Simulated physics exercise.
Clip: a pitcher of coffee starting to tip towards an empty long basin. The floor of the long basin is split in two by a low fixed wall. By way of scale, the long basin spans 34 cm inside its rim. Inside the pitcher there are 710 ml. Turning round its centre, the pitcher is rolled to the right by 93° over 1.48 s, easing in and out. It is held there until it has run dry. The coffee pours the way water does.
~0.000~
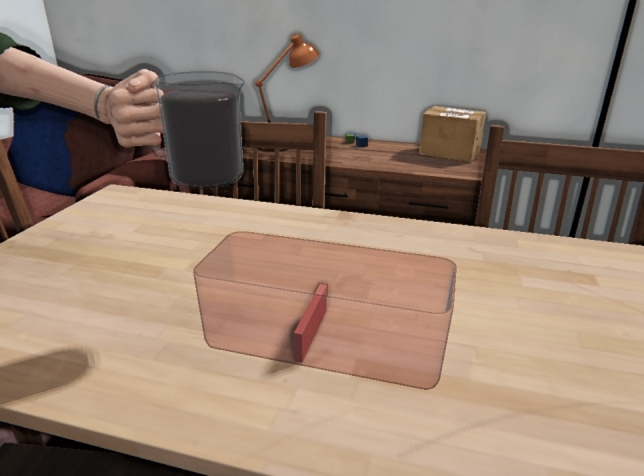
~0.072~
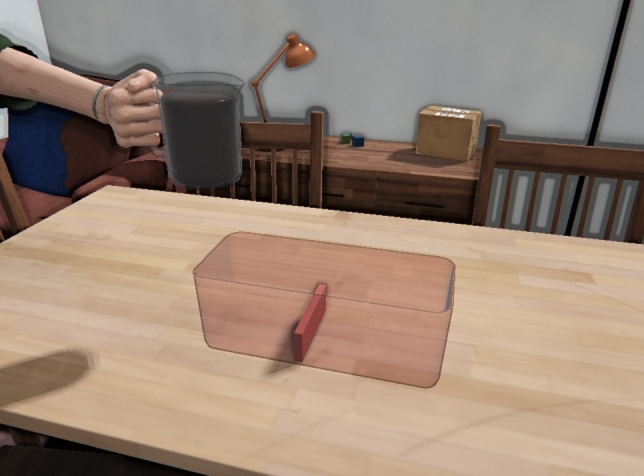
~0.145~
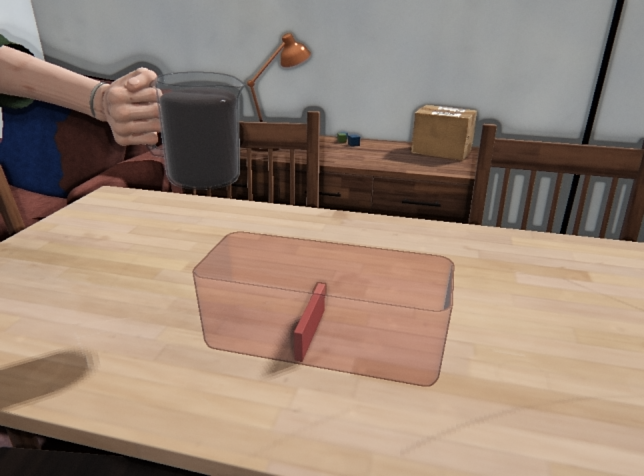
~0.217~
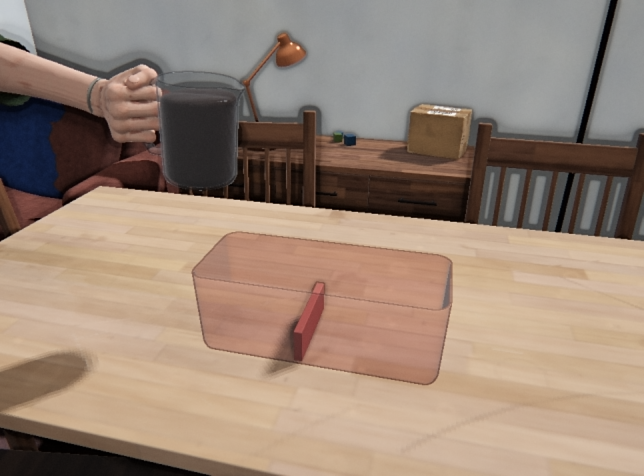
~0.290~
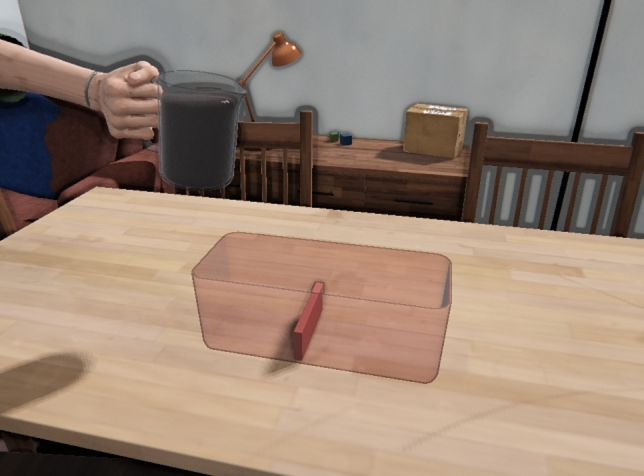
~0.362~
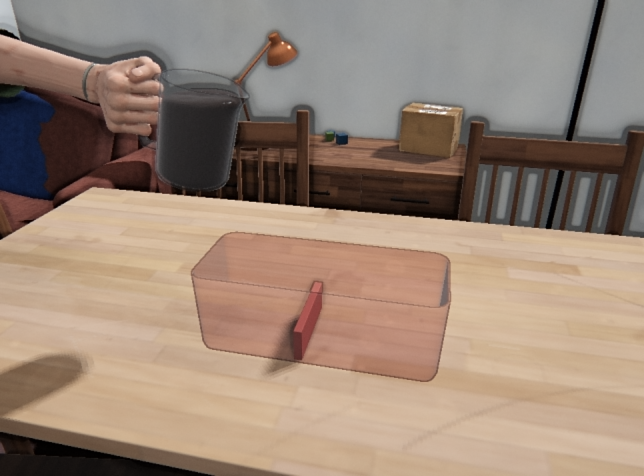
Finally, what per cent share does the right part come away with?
Roughly 84 per cent.
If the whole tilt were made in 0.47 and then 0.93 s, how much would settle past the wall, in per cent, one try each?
85 then 85 %.
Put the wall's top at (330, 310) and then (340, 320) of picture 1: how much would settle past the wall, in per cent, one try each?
The first try gives 40 percent and the second 10 percent.
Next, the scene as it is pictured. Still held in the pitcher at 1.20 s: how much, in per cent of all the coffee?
I'd estimate some 48 per cent.
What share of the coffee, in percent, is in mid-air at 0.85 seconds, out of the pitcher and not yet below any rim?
Roughly 10 %.
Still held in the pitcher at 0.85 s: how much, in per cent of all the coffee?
I'd put it near 88 percent.
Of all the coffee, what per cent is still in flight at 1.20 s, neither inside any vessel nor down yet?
Around 20 percent of the liquid.
By 0.85 s the tilt is 57° and 88 per cent is still to pour, 1 is left of the wall and 2 right of it.
By 1.20 s the tilt is 85° and 48 per cent is still to pour, 1 is left of the wall and 30 right of it.
By 1.58 s the tilt is 93° and 13 per cent is still to pour, 4 is left of the wall and 74 right of it.
By 1.98 s the tilt is 93° and 3 per cent is still to pour, 10 is left of the wall and 84 right of it.
At rest 14 per cent lies left of the wall, 84 right of it and 1 outside.
